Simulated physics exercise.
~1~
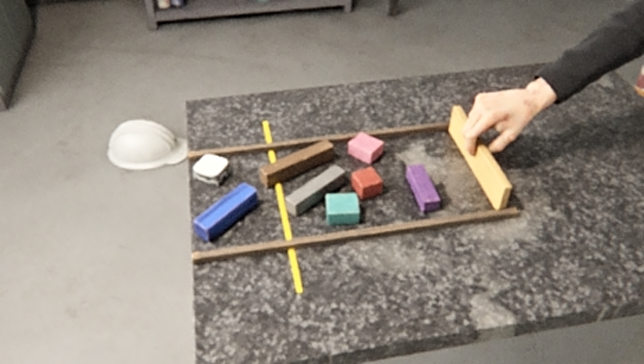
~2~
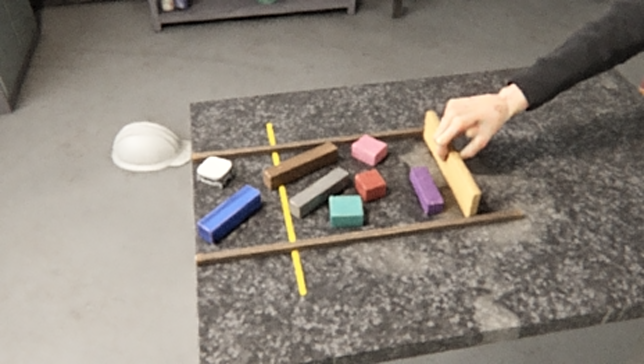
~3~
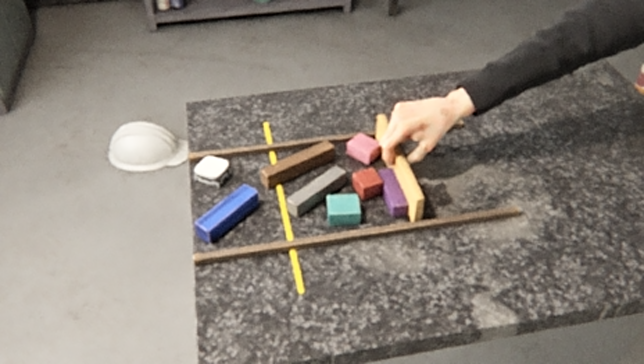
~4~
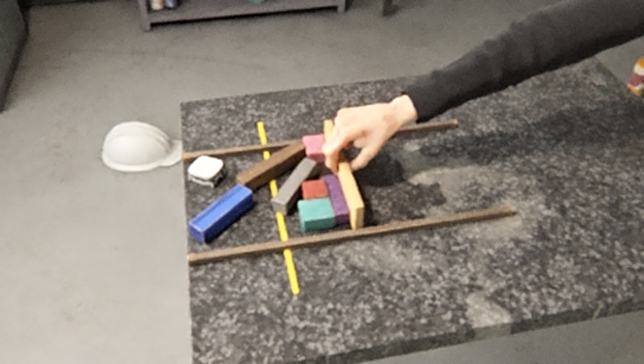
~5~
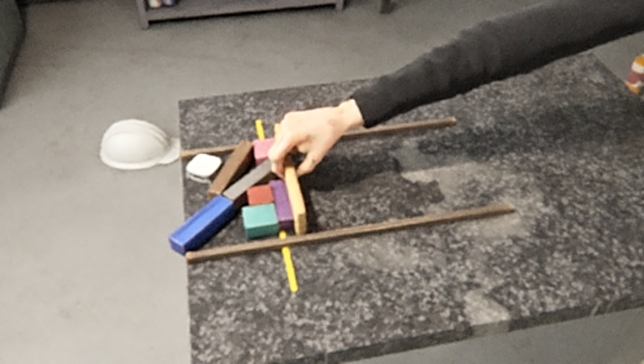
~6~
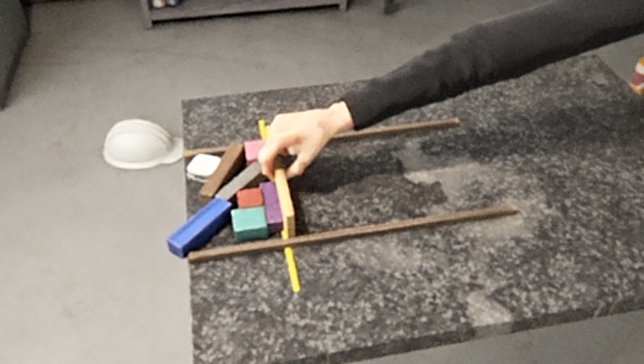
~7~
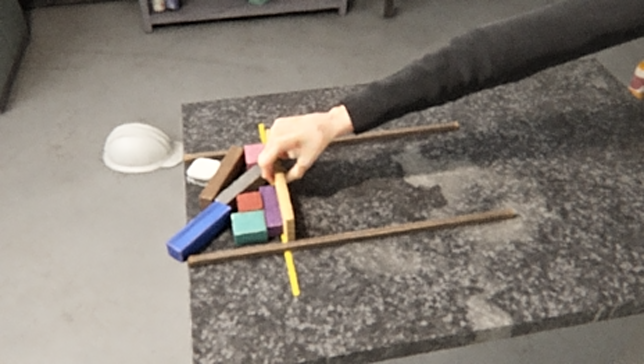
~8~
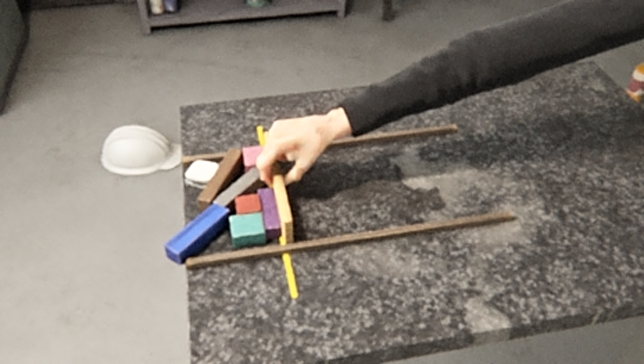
The clip shows a hand sliding an upright board left between two wooden strips on a speckled table, gathering coloured blocks and bars together until the board stops at a yellow line, with the blue bar jutting over the table's left edge and nothing fallen off.
